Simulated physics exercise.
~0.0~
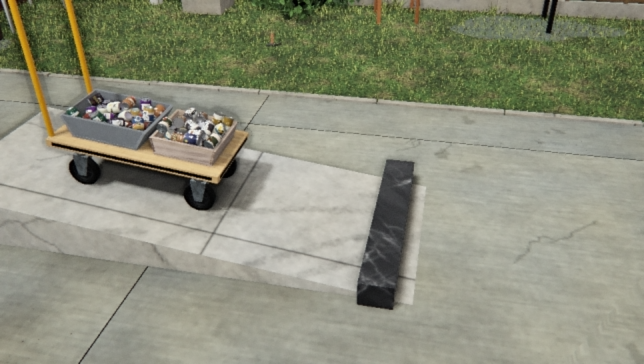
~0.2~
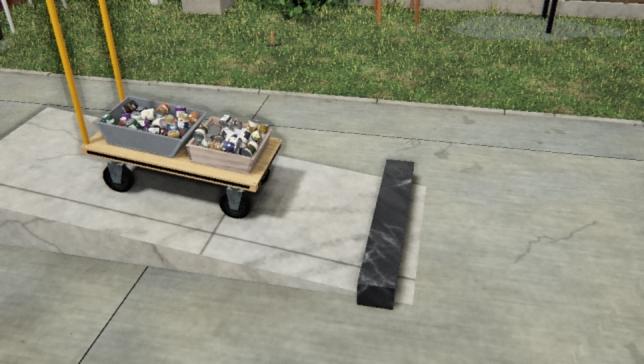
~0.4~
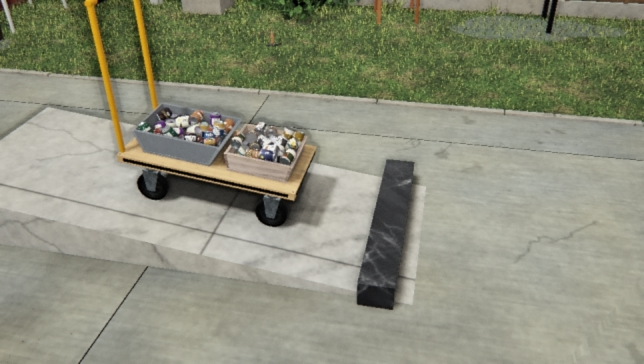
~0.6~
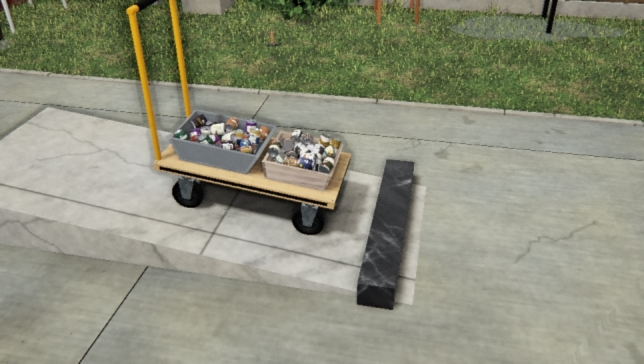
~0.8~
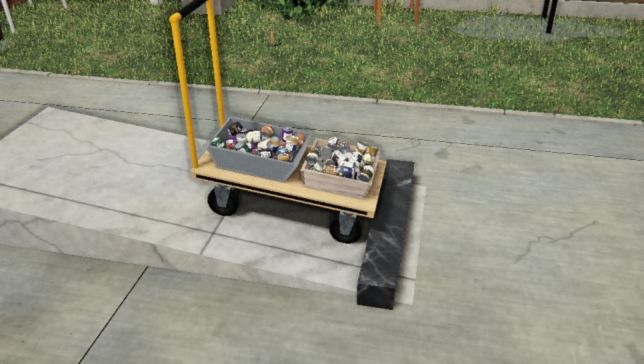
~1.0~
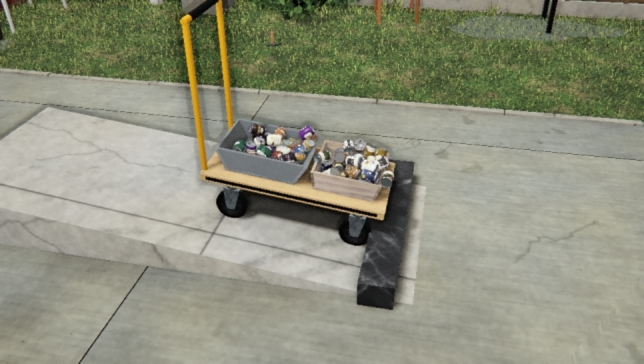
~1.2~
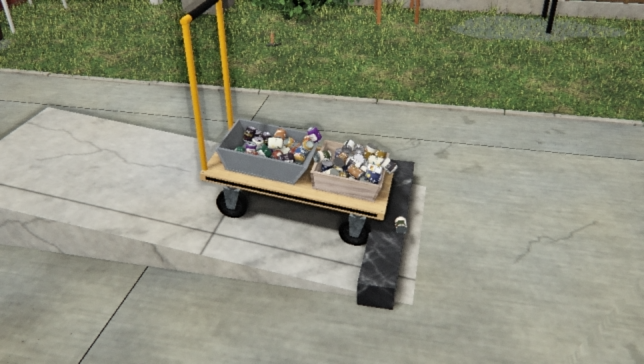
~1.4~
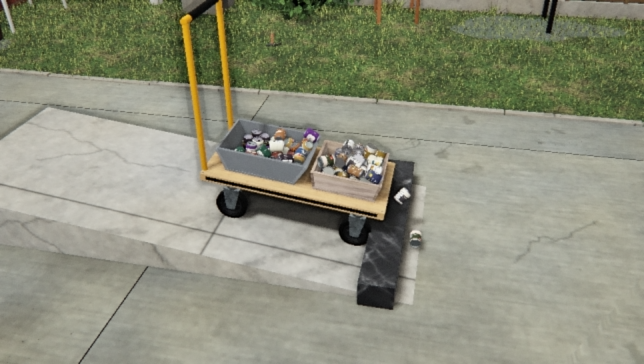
We see a flat trolley with a yellow handle carry a grey tub and a wooden tub of small cans rightward across paving until it stops against a dark kerb. The cans jostle, and a couple spill from the wooden tub, landing on and beyond the kerb, while the rest stay aboard.
